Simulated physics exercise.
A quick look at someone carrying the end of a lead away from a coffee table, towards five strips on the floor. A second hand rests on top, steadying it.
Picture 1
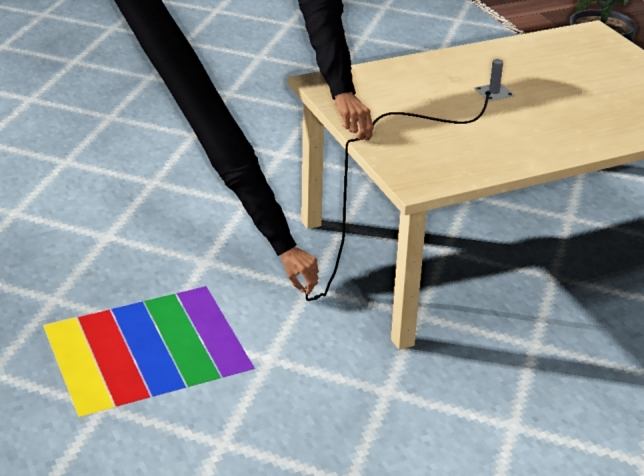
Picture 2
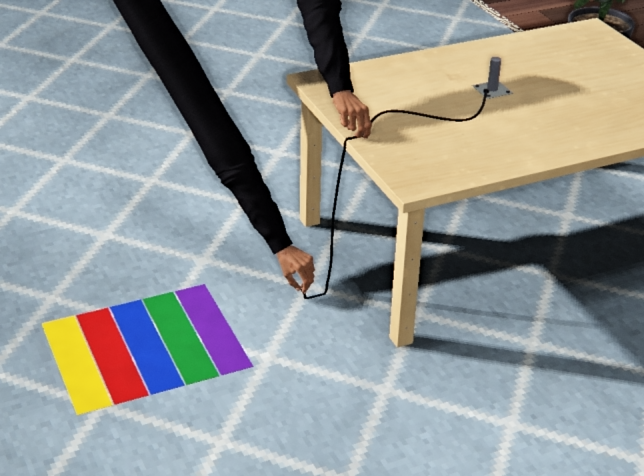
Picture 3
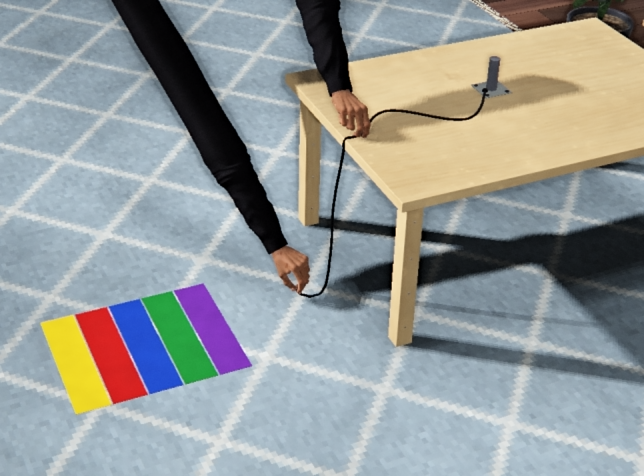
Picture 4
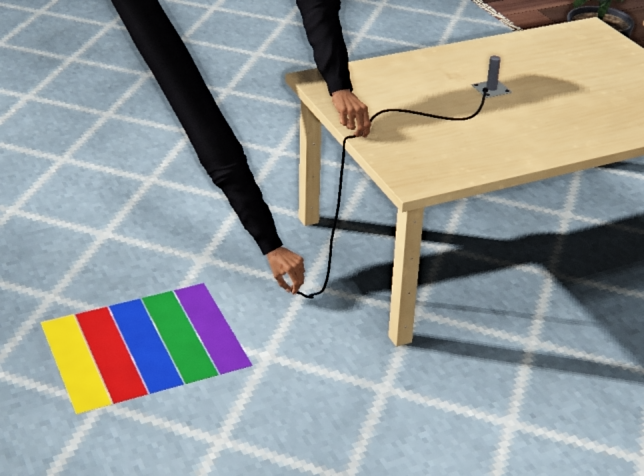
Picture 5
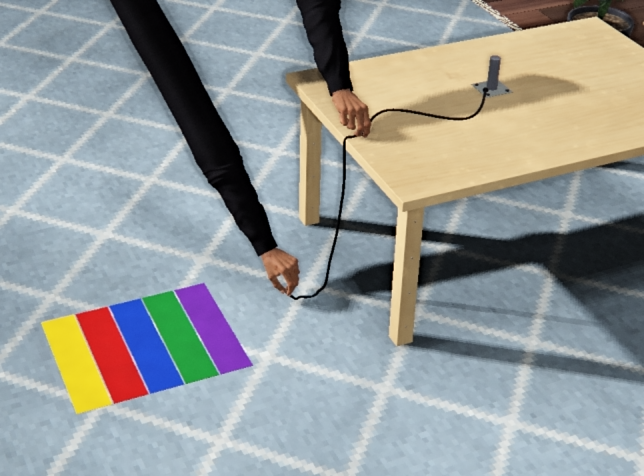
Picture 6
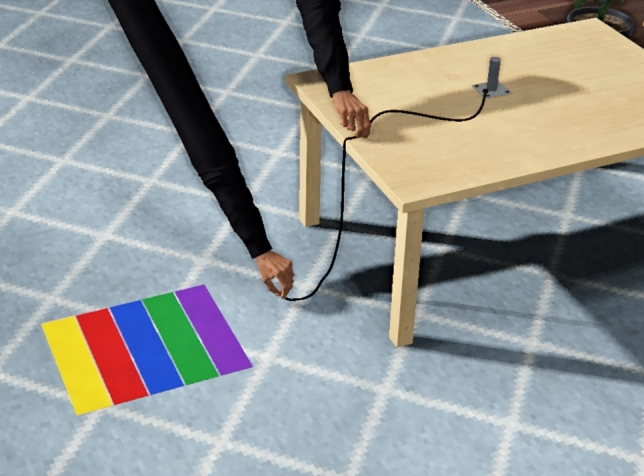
A hand holding the end of a black cord moves slowly left, low over a pale blue checked carpet, towards five coloured strips, the purple one nearest. The other hand stays at the edge of the wooden coffee table, where the cord hangs over, and the low end shifts only slightly.
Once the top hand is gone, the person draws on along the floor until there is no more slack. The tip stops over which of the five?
Over the blue strip.
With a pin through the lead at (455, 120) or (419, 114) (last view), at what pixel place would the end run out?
Per try (px, approx.): (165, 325); (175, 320).
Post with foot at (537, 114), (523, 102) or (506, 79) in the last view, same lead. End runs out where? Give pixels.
Somewhere near (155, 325), (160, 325) and (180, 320), in that order.
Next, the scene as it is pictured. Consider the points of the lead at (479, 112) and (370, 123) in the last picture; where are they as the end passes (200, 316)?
Taking them in turn, (450, 102) and then (343, 139).
Soon after, end near (200, 316); over purple.
After that, end near (163, 325); over green.
At the stop, end near (142, 330); over blue. It gets as far as the blue strip.
